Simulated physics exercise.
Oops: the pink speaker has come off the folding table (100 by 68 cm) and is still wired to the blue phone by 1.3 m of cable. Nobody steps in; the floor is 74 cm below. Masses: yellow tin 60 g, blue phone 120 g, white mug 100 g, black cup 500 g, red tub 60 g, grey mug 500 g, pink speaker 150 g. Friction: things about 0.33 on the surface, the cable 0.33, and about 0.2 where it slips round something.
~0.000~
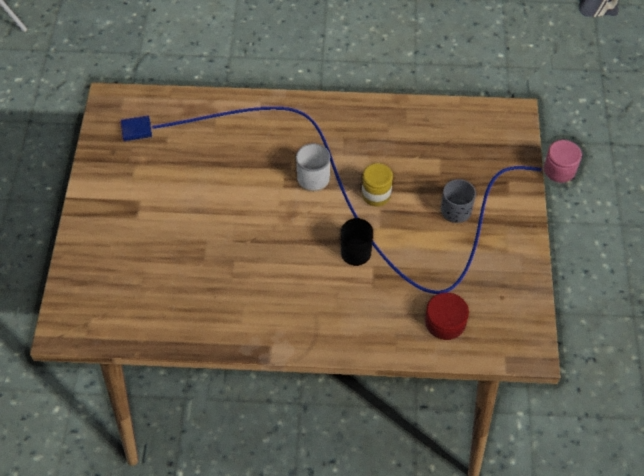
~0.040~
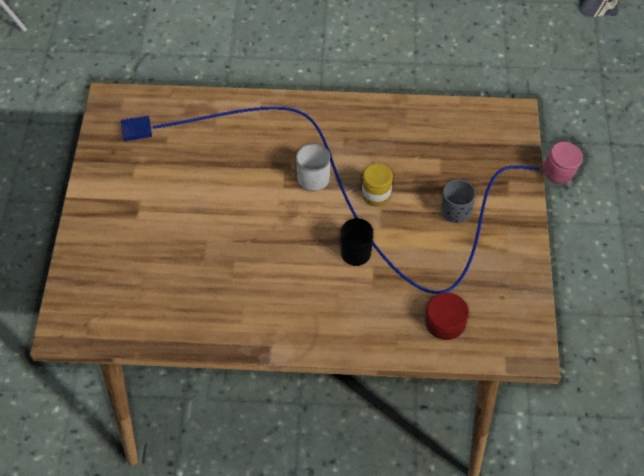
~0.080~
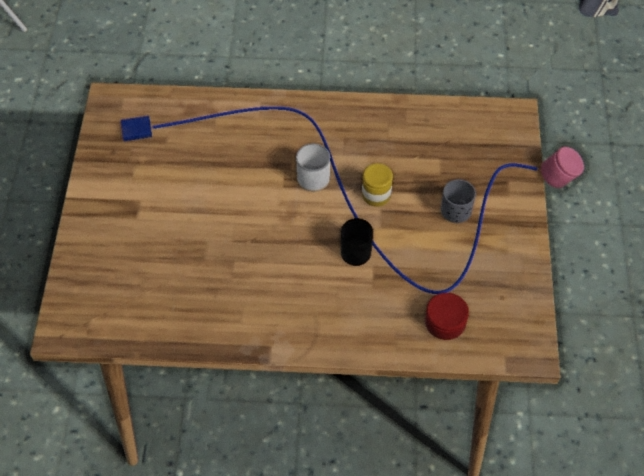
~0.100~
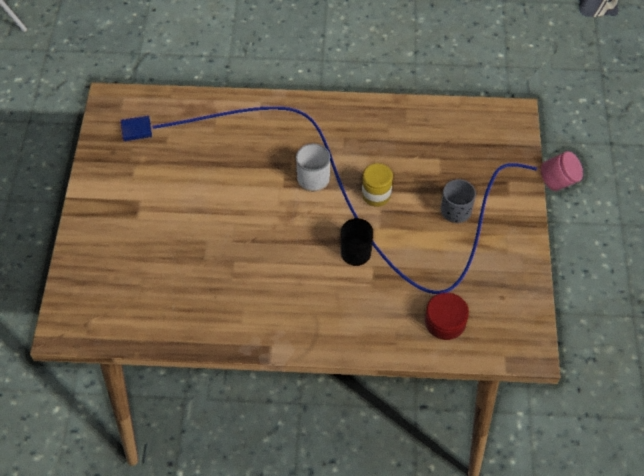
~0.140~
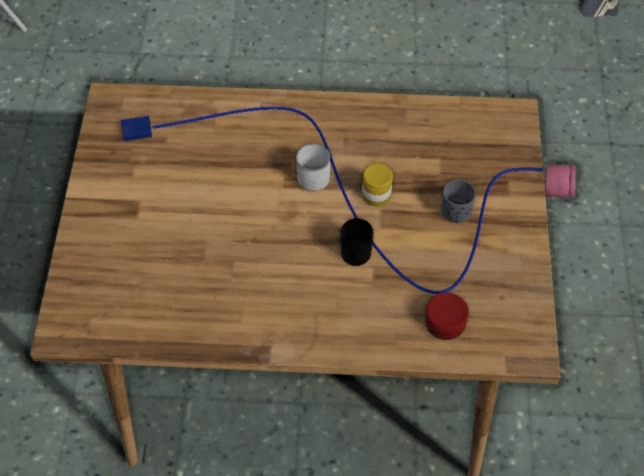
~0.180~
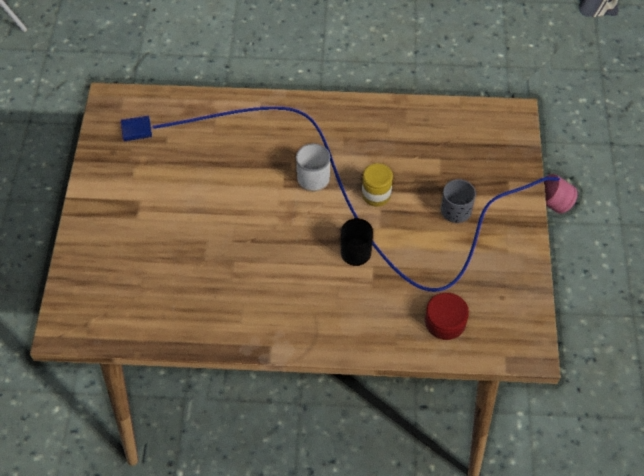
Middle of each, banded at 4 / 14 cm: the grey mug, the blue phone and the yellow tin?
Result: Grey mug lowest band, blue phone top band, yellow tin middle band.
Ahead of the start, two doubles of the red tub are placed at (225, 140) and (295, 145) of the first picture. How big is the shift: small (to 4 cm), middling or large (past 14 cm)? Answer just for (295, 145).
There it moves a long way.
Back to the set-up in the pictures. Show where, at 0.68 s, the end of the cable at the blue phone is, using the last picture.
Close to (232, 166) in the last picture.
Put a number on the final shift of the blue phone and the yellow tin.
The blue phone ends up 30 cm from where it began, and the yellow tin 10 cm.
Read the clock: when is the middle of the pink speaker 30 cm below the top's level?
The clock reads 0.32 s at that moment.
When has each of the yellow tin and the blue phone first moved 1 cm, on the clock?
The yellow tin at 0.38 seconds and the blue phone at 0.42 seconds.
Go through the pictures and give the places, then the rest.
Grey mug (460, 192); blue phone (136, 126); yellow tin (378, 174); cable runs through (491, 184) (458, 283) (320, 132) (218, 115), in the first frame.
Pink speaker (565, 154); cable runs through (490, 184) (218, 115), in the second frame.
Pink speaker (562, 168); cable runs through (490, 184) (218, 115), in the third frame.
Pink speaker (562, 171); cable runs through (490, 184) (218, 115), in the fourth frame.
Pink speaker (560, 181); cable runs through (491, 184) (218, 115), in the fifth frame.
Grey mug (460, 192); blue phone (136, 126); yellow tin (378, 175); cable runs through (512, 192) (458, 278) (320, 132) (218, 115), in the sixth frame.
After 0.4 s, the cable's tail end at (165, 142); yellow tin 5 cm off its start, blue phone 4 cm off its start, pink speaker over the edge.
After 0.7 s, the cable's tail end at (232, 166); blue phone 21 cm off its start, yellow tin 10 cm off its start, pink speaker over the edge.
After 0.9 s, the cable's tail end at (285, 160); blue phone 30 cm off its start at (269, 158), yellow tin 10 cm off its start at (397, 141), pink speaker over the edge.
After 1.2 s, the cable's tail end at (286, 160); blue phone 30 cm off its start, yellow tin 10 cm off its start, pink speaker over the edge.
After 2.4 s, the cable's tail end at (286, 160); blue phone 30 cm off its start at (269, 159), yellow tin 10 cm off its start at (397, 141), grey mug 0 cm off its start at (460, 192), pink speaker over the edge.
